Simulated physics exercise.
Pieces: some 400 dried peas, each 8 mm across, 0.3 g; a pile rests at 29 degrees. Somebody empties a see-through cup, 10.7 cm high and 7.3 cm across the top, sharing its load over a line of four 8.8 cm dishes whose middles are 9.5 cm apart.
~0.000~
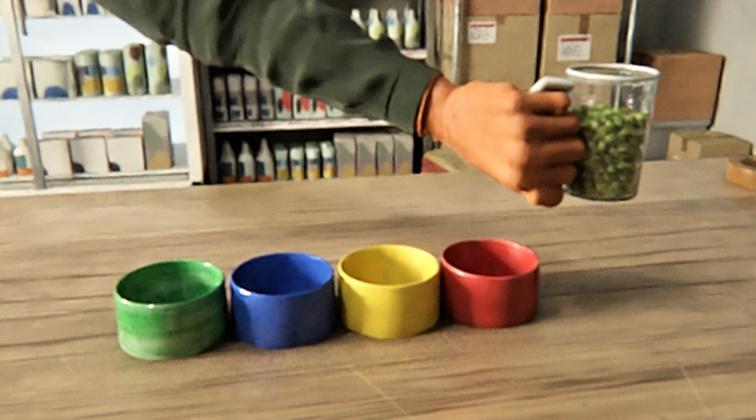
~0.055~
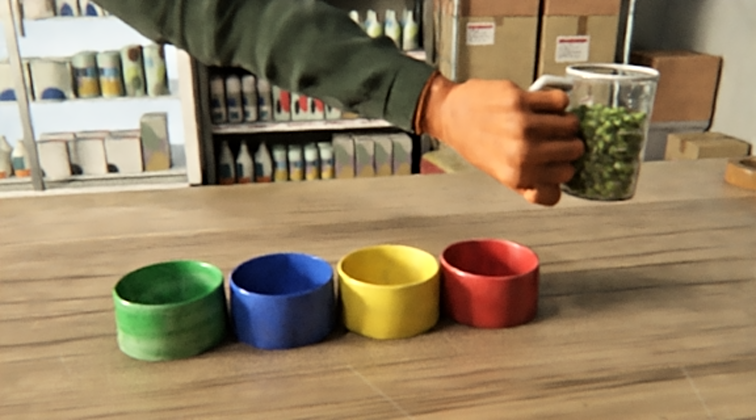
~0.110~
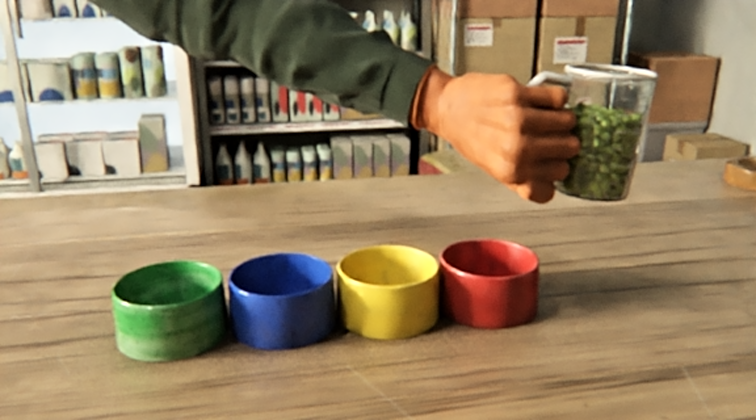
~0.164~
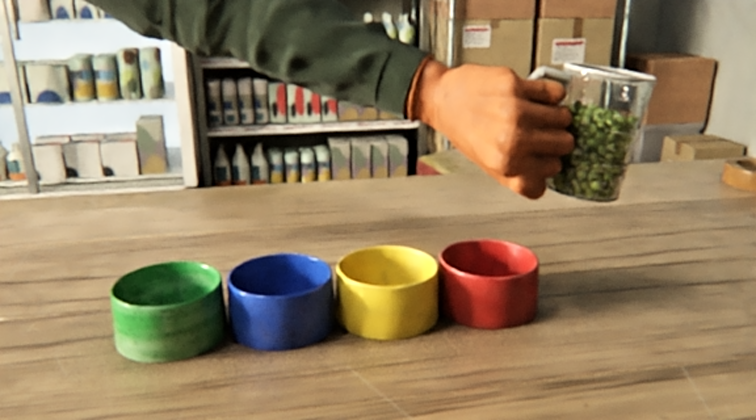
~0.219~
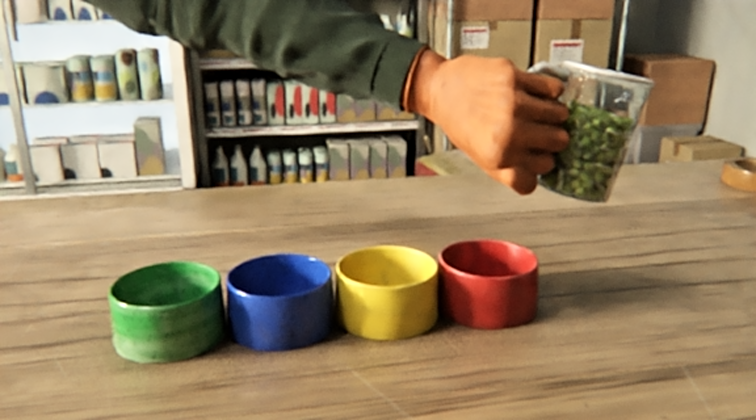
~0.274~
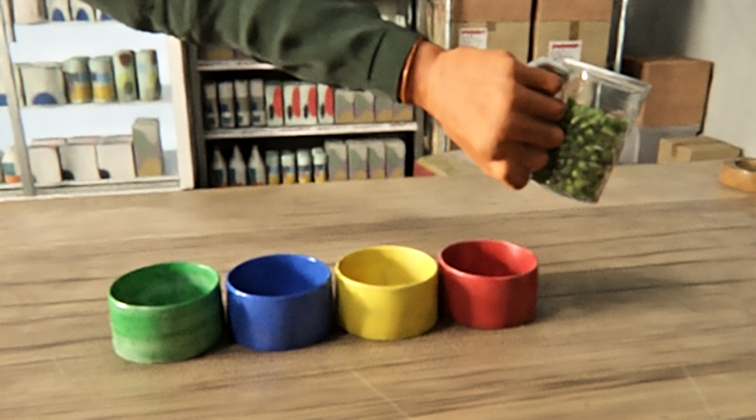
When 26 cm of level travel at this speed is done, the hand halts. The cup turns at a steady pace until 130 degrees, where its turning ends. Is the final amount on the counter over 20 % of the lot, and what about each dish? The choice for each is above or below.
Red - above it, blue - below it, green - below it, yellow - below it, counter - above it.
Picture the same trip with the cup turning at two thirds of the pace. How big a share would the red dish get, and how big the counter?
Red 80; counter 10.
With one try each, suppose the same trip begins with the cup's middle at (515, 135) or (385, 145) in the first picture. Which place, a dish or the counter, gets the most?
Yellow; blue.
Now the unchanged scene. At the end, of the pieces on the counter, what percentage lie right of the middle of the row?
That works out to close to 100 per cent.
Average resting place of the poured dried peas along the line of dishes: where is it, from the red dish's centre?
4 cm to the right.
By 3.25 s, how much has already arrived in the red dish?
So far, roughly 65 per cent.
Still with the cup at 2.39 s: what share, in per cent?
About 0 per cent.
Then, at 1.54 s, tilt 120 degrees; cup holds 60 %, red 15 %.
Then, at 2.39 s, tilt 130 degrees; cup holds 0 %, red 65 %.
After 3.25 s, tilt 130 degrees; cup holds 0 %, red 65 %.
In the end, at 3.5 s, red 65 %, blue 0 %, green 0 %, yellow 0 %, counter 35 %.
